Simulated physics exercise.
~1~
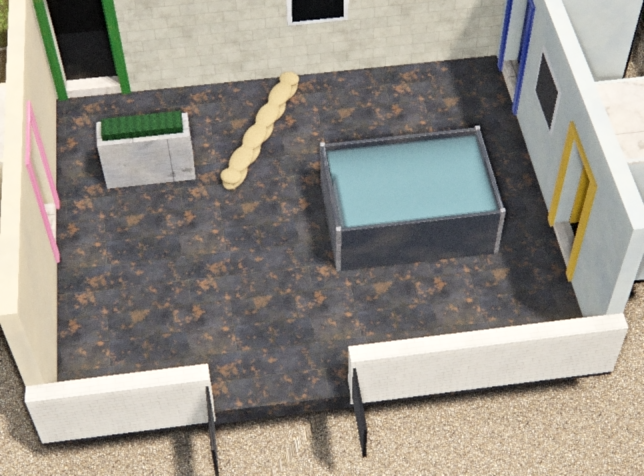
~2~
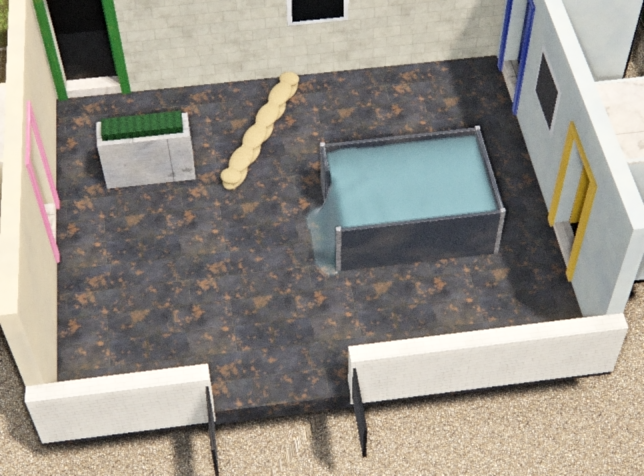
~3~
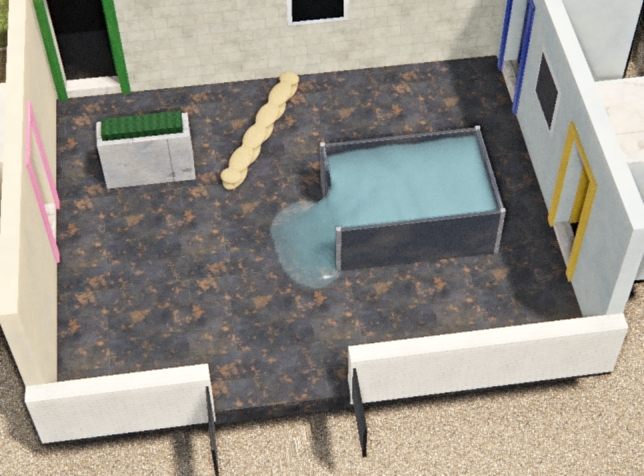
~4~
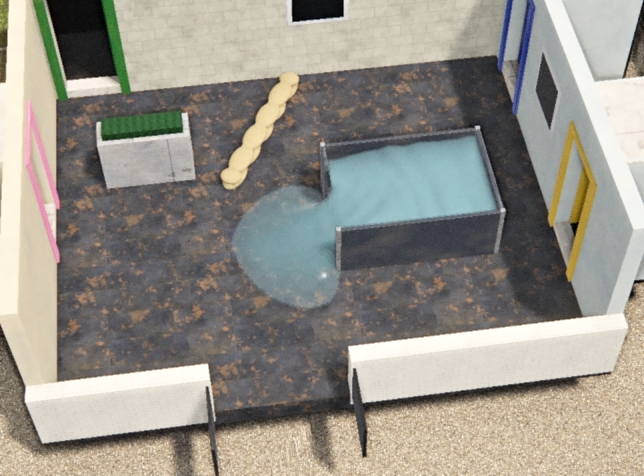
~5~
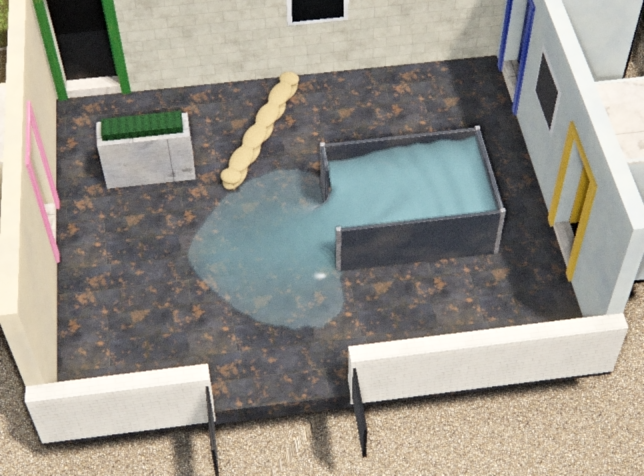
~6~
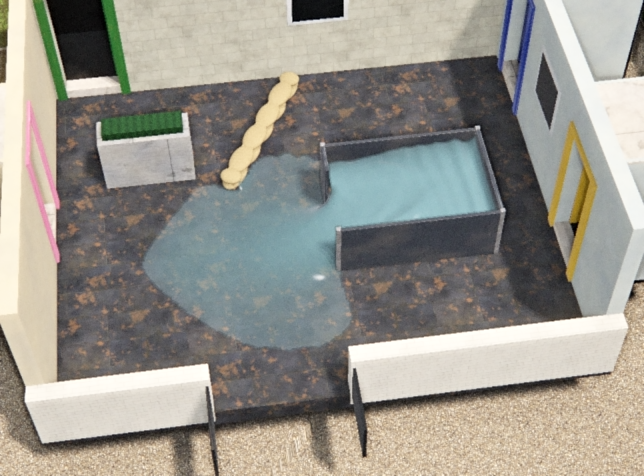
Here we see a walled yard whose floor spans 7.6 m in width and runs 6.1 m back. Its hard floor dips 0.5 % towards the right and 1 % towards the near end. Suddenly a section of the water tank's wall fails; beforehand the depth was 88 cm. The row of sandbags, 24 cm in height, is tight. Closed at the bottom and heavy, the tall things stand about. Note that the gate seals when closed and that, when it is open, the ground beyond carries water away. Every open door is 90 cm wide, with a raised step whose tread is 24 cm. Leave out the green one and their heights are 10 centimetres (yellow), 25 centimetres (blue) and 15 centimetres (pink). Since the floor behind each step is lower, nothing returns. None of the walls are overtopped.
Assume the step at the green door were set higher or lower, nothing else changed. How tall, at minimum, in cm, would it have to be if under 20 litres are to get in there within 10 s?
It would need to be about 12 cm tall.
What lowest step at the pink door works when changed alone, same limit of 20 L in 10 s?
Pink - roughly 24 cm.
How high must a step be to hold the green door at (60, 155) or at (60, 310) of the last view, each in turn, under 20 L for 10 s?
You'd want about 6.0 cm there first, then about 24 cm.
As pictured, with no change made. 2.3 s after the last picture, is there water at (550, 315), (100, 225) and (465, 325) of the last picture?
In turn: Dry, flooded, not reached.
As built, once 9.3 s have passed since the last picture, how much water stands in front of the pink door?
Roughly 6.0 cm deep.
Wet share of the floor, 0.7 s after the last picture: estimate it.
Some 35 per cent is wet.
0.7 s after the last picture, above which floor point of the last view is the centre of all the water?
(335, 237), roughly.
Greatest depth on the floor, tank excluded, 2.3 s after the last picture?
Roughly 33 cm.
Then, 0.7 s after the last picture water covers 35 % of the floor, deepest (40 cm) near (320, 248); it has not reached the green door.
Then, 2.3 s after the last picture water covers 45 % of the floor, deepest (33 cm) near (58, 415); 15 cm at the green door, 0 litres in over its 17 cm step.
Then, 9.3 s after the last picture water covers 85 % of the floor, deepest (12 cm) near (97, 411); 6 cm at the green door, 1 litre in over its 17 cm step.
At the green door as built, the water peaked near 17 cm, 2.5 s after the last picture.
With a step of 9.5 cm, 43 litres would have come in within the 10 s; with 13 cm, 12 litres. So under 20 litres takes about 12 cm.
